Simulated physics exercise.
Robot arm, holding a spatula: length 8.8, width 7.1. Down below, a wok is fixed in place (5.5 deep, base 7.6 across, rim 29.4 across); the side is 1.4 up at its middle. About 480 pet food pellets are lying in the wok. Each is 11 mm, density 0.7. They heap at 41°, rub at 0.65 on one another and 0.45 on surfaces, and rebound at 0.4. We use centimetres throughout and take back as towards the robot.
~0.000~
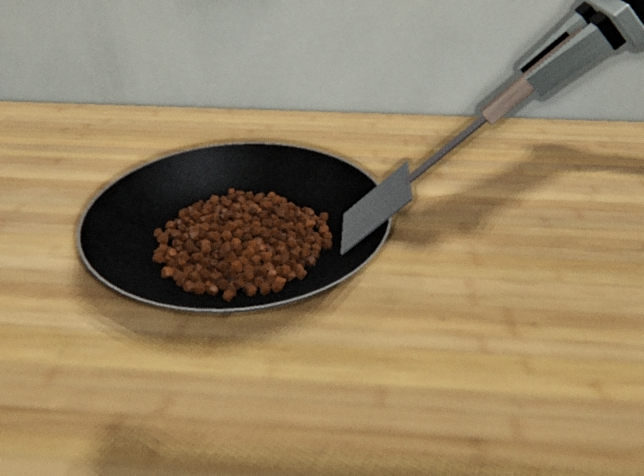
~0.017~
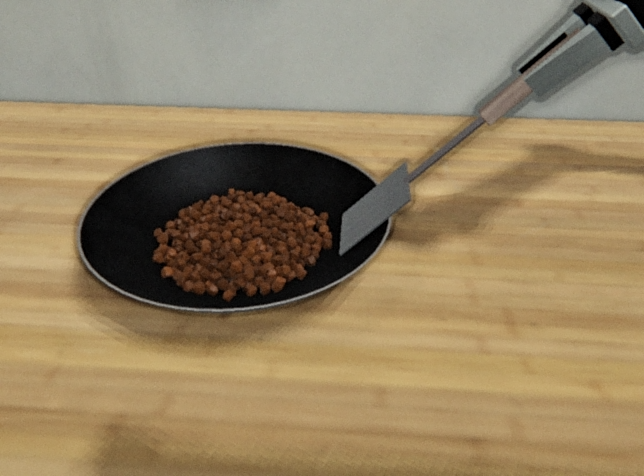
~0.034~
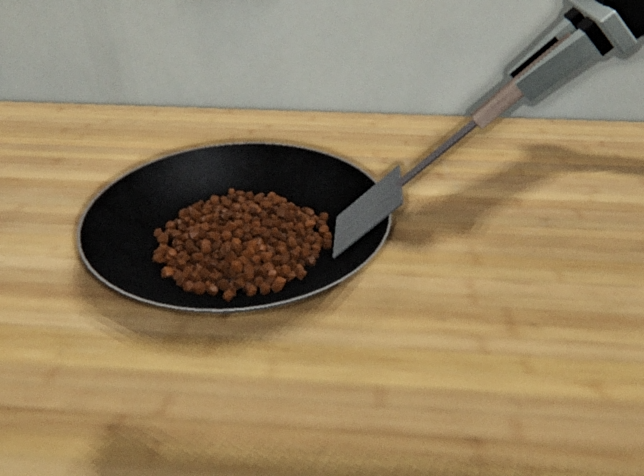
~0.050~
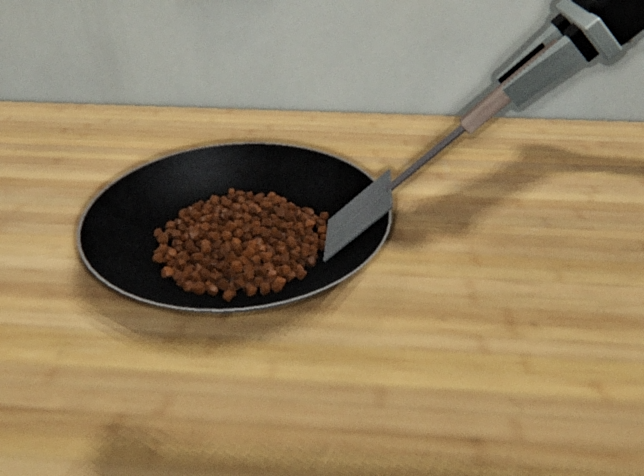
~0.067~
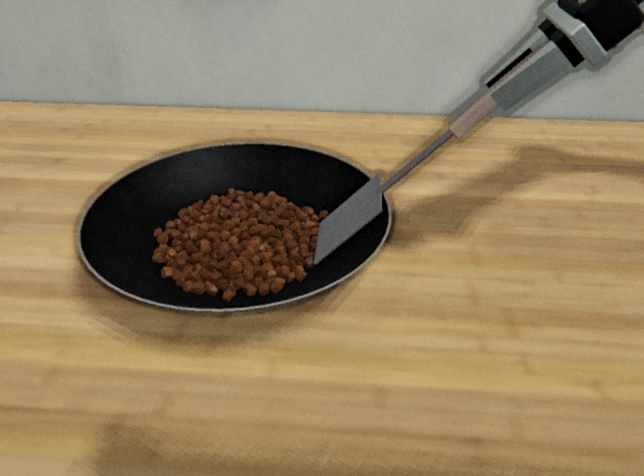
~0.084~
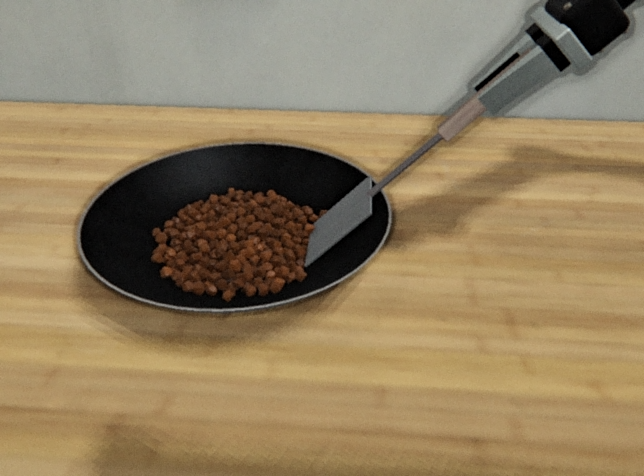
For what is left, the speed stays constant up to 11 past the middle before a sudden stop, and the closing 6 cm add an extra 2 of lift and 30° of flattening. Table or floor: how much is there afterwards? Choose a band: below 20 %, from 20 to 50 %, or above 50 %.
That share falls between 20 and 50 %.
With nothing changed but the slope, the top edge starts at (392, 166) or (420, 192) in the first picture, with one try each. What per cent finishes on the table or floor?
Close to 30 and 30 percent respectively.
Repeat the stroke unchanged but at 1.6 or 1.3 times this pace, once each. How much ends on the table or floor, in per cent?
The two tries give roughly 35 and 35 in a hundred.
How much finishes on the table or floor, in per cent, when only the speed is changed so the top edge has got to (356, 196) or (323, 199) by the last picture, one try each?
Near 40 per cent in the first try and near 45 per cent in the second.
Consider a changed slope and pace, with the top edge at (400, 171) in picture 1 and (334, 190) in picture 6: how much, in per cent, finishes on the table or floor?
Some 35 per cent.
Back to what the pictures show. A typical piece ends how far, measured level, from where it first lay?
8 cm.
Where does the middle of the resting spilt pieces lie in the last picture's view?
Approximately at (52, 249).
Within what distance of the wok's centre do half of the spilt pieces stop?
Distance, approx.: 22 cm.
After 0.21 s, sloping 47°, highest piece 5 above the table; 479 in the wok.
After 0.33 s, sloping 39°, highest piece 8 above the table; 467 in the wok, 12 on the blade or in flight.
After 0.59 s, sloping 17°, highest piece 7 above the table; 329 in the wok, 147 on the table or floor, 3 on the blade or in flight.
After 1.64 s, sloping 17°, highest piece 7 above the table; 329 in the wok, 150 on the table or floor.
At rest, 329 in the wok, 150 on the table or floor. That is 31 % on the table or floor.
